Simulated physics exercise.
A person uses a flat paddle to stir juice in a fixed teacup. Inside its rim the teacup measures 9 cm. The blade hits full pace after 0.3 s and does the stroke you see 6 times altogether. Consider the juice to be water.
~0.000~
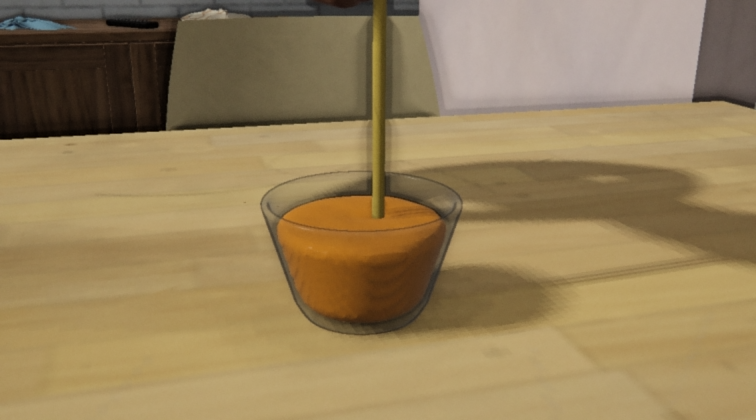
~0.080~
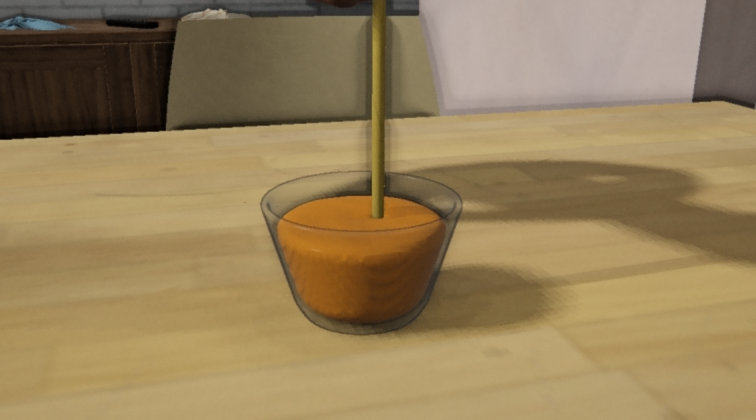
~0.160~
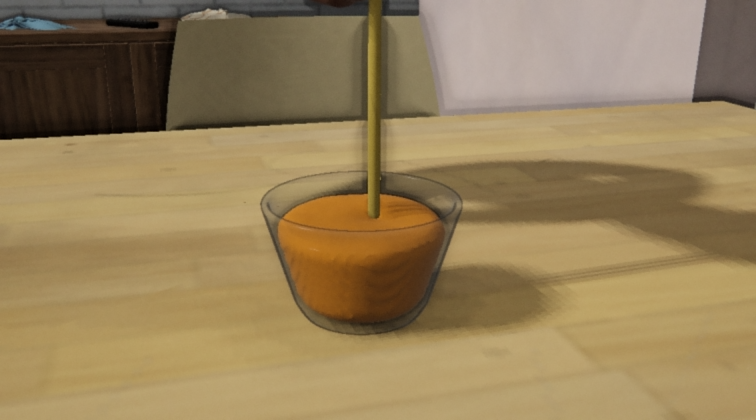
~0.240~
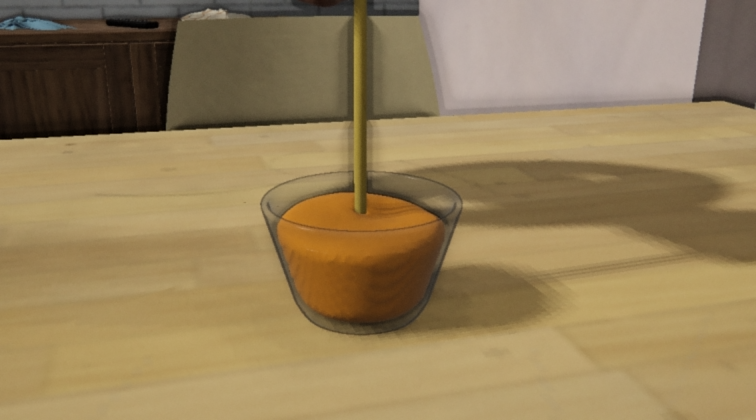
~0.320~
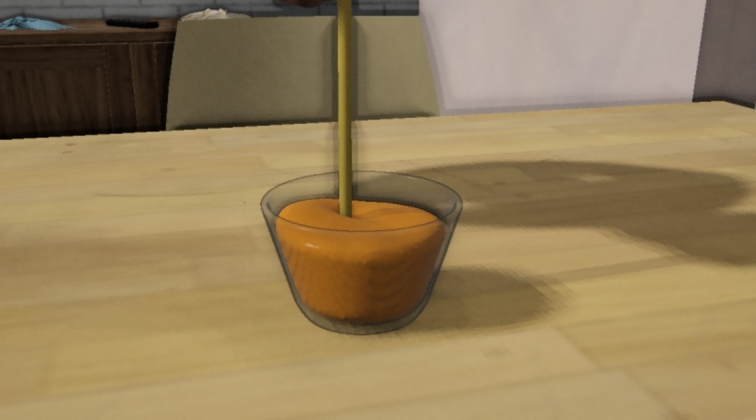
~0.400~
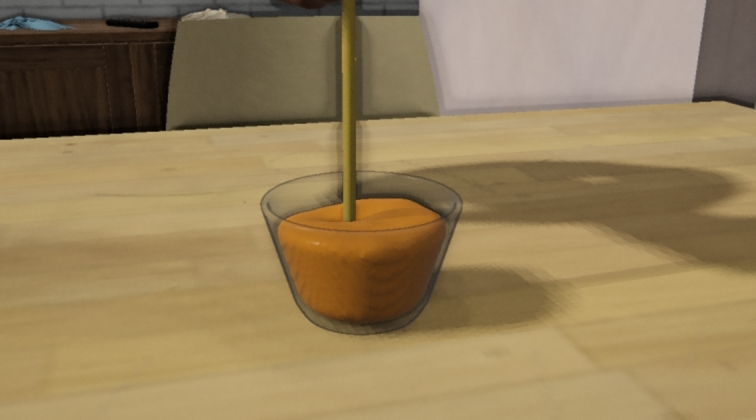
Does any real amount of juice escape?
It never lets any out.
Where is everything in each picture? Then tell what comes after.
The stem is at (380, 49); the juice meets the walls at (276, 229) and (442, 215); the rim runs from (264, 211) to (453, 195), in the first frame.
The stem is at (379, 49); the juice meets the walls at (277, 229) and (442, 215), in the second frame.
The stem is at (375, 48); the juice meets the walls at (278, 228) and (441, 214), in the third frame.
The stem is at (360, 47); the juice meets the walls at (277, 227) and (441, 216), in the fourth frame.
The stem is at (345, 49); the juice meets the walls at (275, 222) and (443, 215), in the fifth frame.
The stem is at (349, 51); the juice meets the walls at (277, 225) and (442, 212), in the sixth frame.
Then, 1.03 s in, 0 ml is over the rim.
Then, 1.65 s in, 0 ml is over the rim.
Then, 2.28 s in, 0 ml is over the rim.
Then, 2.91 s in, 0 ml is over the rim.
Finally, 0 ml is over the rim.
